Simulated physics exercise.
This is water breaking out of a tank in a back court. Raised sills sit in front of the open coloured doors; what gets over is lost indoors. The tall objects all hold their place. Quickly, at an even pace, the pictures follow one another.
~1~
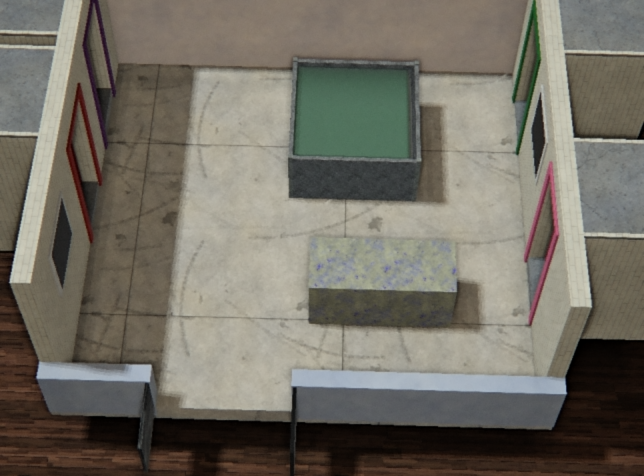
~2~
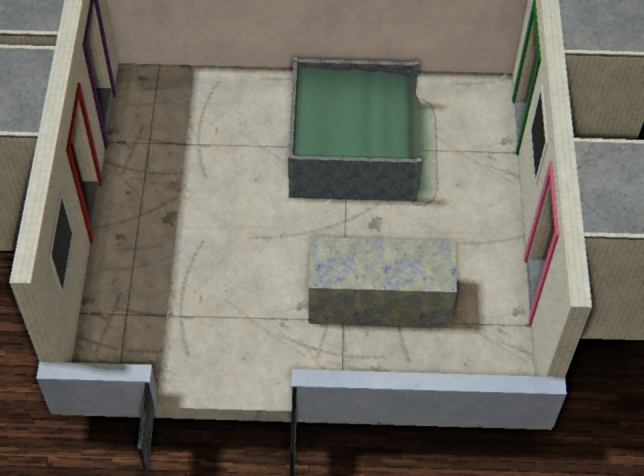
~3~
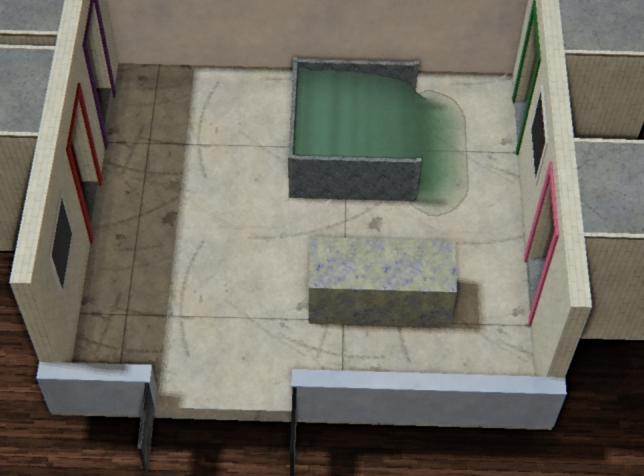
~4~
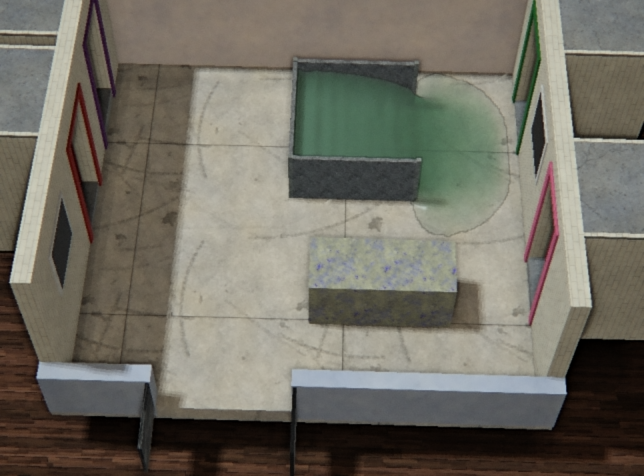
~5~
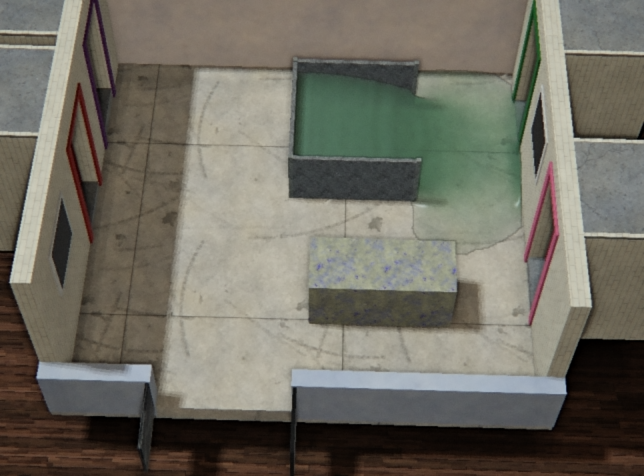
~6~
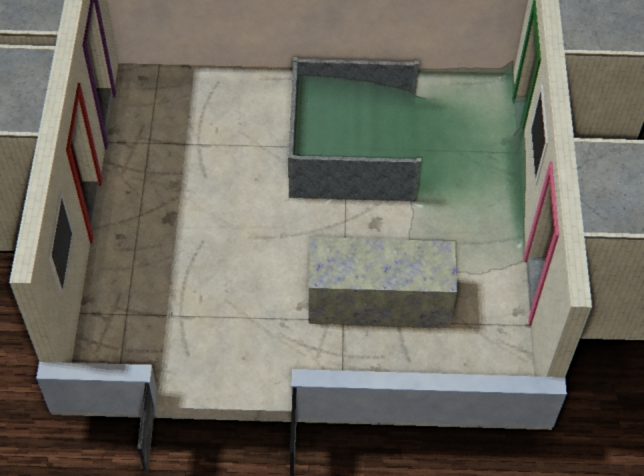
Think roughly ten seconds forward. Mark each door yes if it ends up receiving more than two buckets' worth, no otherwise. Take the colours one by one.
Red door - no, pink door - no, green door - yes, purple door - no.
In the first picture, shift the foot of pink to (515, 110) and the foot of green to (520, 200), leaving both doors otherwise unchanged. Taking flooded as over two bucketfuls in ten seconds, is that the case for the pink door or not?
Logged - pink door ends up higher.
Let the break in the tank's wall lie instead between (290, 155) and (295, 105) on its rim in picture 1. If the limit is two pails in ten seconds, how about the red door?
Honestly, the red door breaks the threshold.
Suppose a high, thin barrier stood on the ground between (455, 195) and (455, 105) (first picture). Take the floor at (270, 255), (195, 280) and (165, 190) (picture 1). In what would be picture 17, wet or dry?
Taking the points in order, they are inundated, high and dry and high and dry.
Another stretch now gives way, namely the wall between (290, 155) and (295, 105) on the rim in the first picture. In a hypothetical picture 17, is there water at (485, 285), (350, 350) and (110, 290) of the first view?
Unwetted, unwetted, submerged.
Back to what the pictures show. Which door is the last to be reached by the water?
Answer - the door marked red.
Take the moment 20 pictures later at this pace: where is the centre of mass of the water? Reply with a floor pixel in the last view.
Roughly at (421, 209).
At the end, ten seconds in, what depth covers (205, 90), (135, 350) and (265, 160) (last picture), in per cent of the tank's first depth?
In order: 4, 8, 8 %.
A moment on, water covers 20 % of the floor; the red door not reached, the pink door wet at the sill, nothing in, the green door far over two buckets in, the purple door not reached.
Next, water covers 25 % of the floor; the red door not reached, the pink door wet at the sill, nothing in, the green door far over two buckets in, the purple door not reached.
Then, water covers 55 % of the floor; the red door not reached, the pink door wet at the sill, nothing in, the green door far over two buckets in, the purple door not reached.
Later, water covers 90 % of the floor; the red door wet at the sill, nothing in, the pink door wet at the sill, nothing in, the green door far over two buckets in, the purple door wet at the sill, nothing in.
In the end, water covers 100 % of the floor; the red door wet at the sill, nothing in, the pink door wet at the sill, nothing in, the green door far over two buckets in, the purple door wet at the sill, nothing in.
